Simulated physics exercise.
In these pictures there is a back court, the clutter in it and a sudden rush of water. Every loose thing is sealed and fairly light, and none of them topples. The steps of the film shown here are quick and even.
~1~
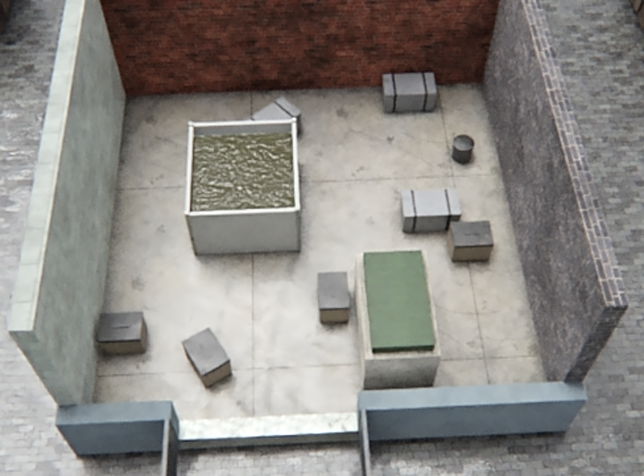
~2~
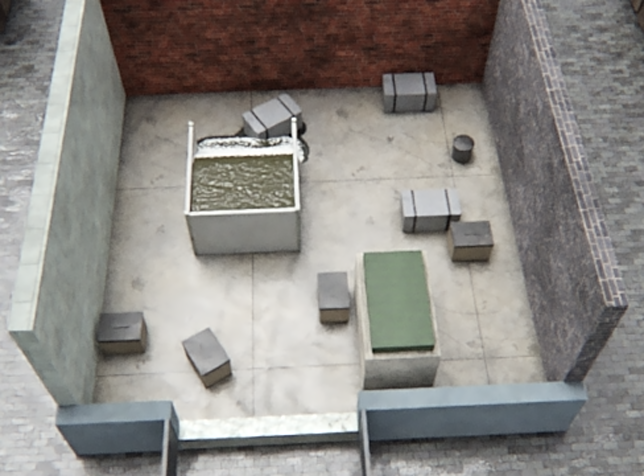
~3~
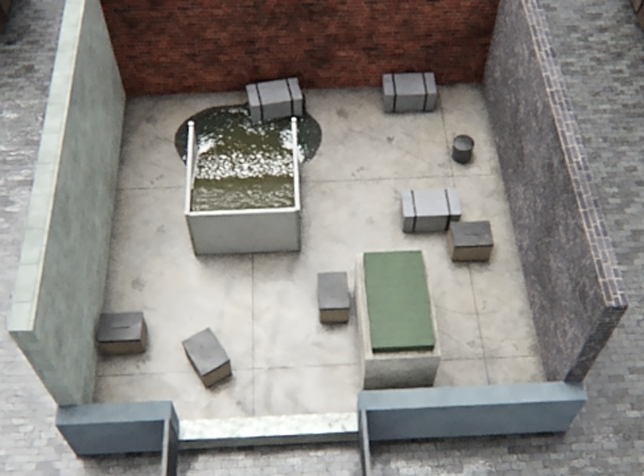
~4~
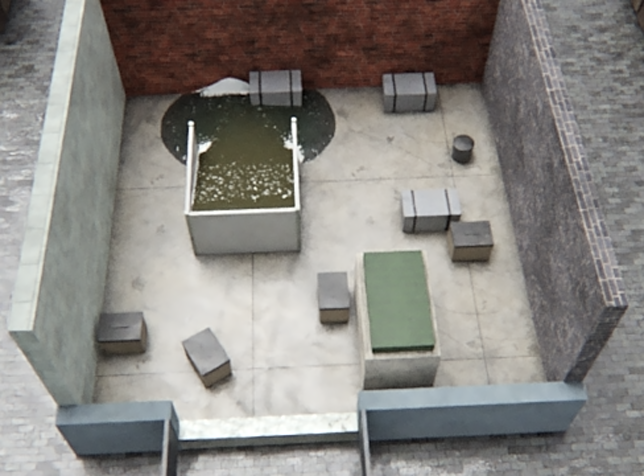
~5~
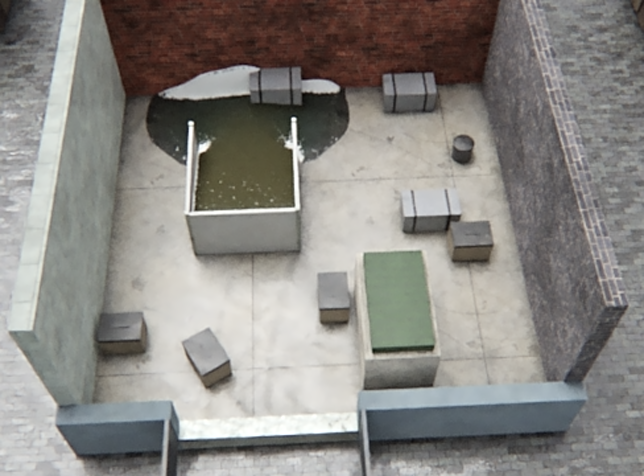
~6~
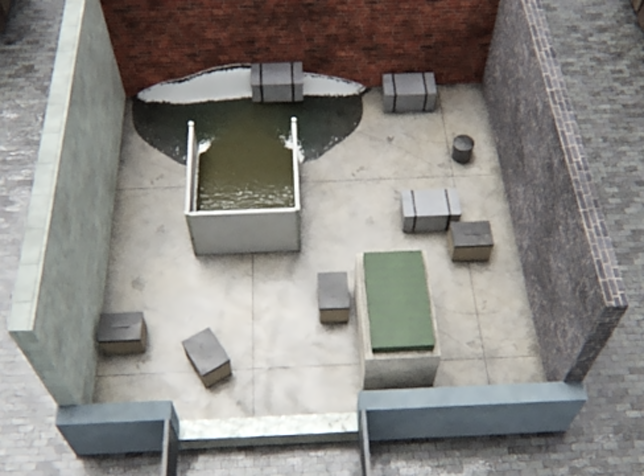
Walled courtyard with a tank of murky water spilling from its back side, pushing one trunk toward the brick wall and pooling around it.
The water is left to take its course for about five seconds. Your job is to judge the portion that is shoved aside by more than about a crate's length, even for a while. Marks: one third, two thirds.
I expect the share pushed well aside to be two thirds or higher.
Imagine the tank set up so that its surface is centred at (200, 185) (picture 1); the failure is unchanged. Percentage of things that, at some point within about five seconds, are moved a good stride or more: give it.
It comes to some 80 %.
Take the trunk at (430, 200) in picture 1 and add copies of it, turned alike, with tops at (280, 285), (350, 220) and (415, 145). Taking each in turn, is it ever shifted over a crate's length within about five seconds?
Going by the order given: Stays in place, stays in place, travels that far.
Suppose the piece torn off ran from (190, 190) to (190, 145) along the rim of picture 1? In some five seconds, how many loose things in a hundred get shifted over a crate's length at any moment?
Roughly 50 %.
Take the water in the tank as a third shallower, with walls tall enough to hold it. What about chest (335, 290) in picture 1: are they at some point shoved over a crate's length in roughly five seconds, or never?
Lab note - result: Distance not reached.
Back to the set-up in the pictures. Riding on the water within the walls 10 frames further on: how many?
The answer is 2.
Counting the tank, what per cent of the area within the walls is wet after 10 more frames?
45 per cent or so.
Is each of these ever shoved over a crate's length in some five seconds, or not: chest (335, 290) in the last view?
From what I can tell, not the full distance.
A moment on, 1 of 8 are well off their spots; 1 afloat.
Next, 2 of 8 are well off their spots; 2 afloat.
Later, 7 of 8 are well off their spots; 3 afloat.
In the end, 7 of 8 are well off their spots, and 7 have been at some point; 5 afloat.
